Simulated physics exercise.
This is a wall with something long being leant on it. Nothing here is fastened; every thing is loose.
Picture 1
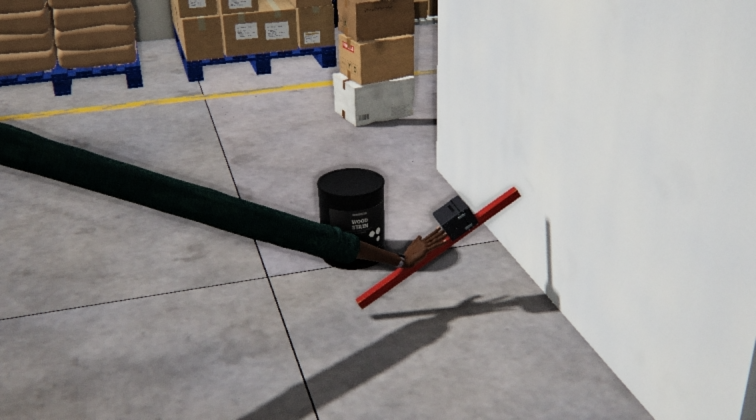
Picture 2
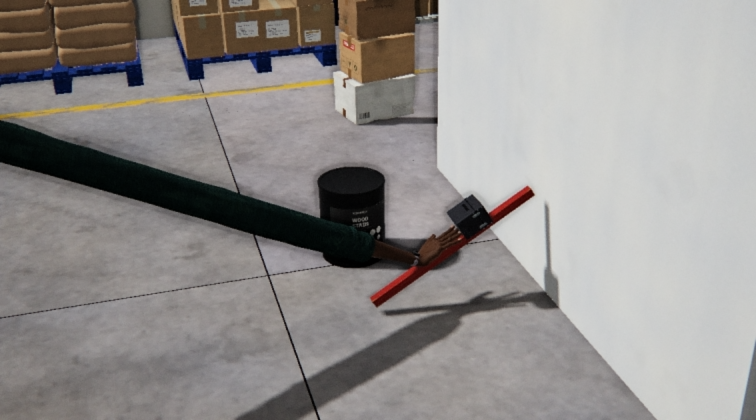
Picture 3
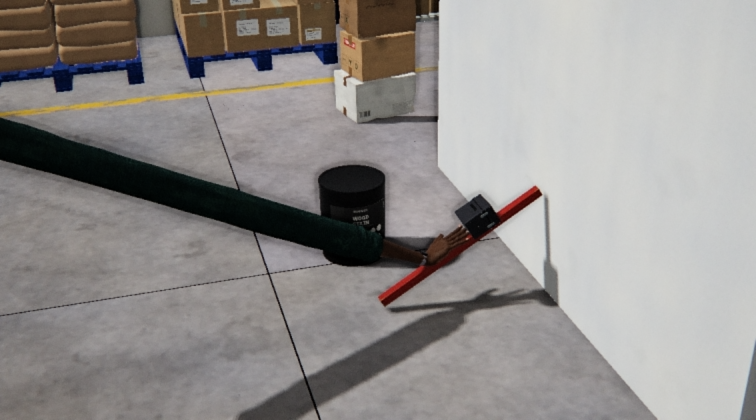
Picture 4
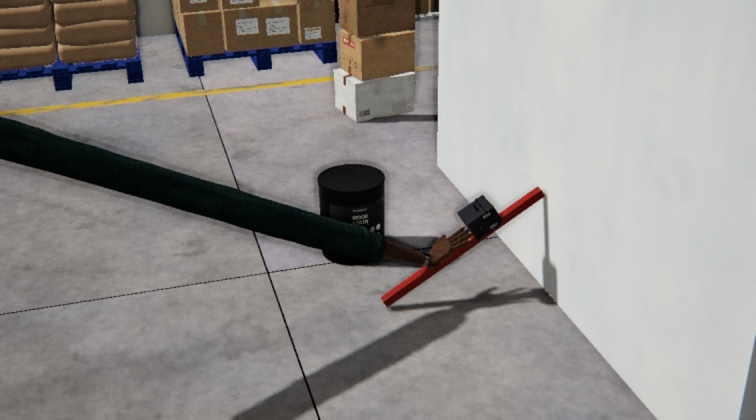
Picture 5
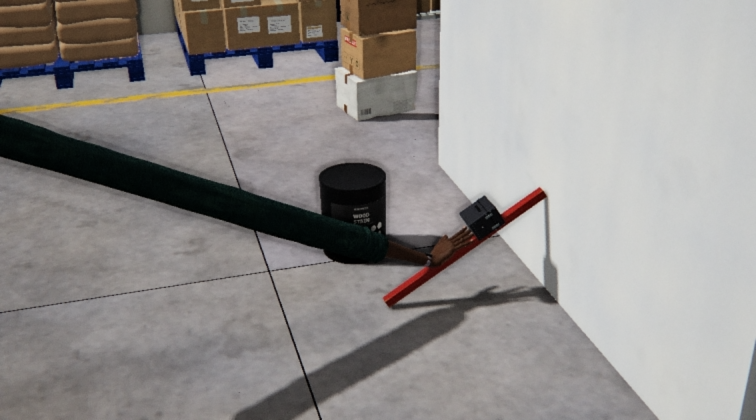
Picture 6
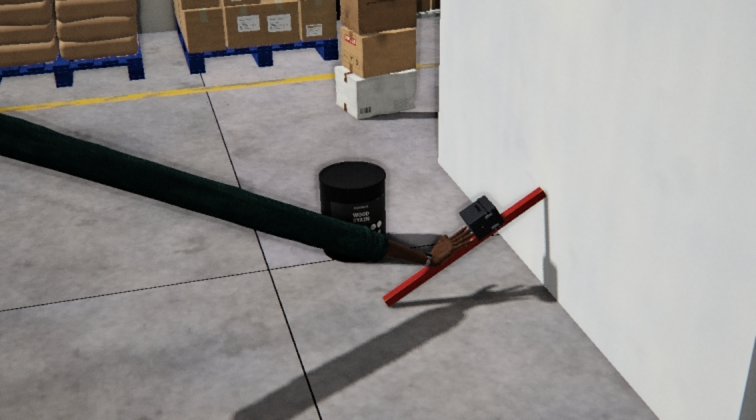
The video shows a dark-sleeved arm holding a red pole beside a black pail in a warehouse. The hand shifts the pole slightly to the right until it leans against the white wall, then stays nearly still with it.
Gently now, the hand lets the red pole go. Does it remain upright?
No, ends up lower.
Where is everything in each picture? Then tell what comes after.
Not yet at the wall; red pole (438, 248); black pail (352, 219), in the first picture.
Not yet at the wall; red pole (452, 247); black pail (353, 217), in the second picture.
Not yet at the wall; red pole (460, 246); black pail (353, 215), in the third picture.
Not yet at the wall; red pole (463, 247); black pail (352, 214), in the fourth picture.
Propped up under the hand; red pole (464, 248); black pail (354, 213), in the fifth picture.
Propped up under the hand; red pole (464, 247); black pail (353, 212), in the sixth picture.
Then, 0.30 s on from there, red pole sunk by 12° near (456, 264).
Then, 0.40 s on from there, red pole sunk by 31° near (451, 291).
Then, 0.50 s on from there, red pole resting near (451, 291).
In the end, moved from the start, red pole; black pail unmoved. At the end, from the last picture's camera, red pole near (451, 291). The pole gives way.
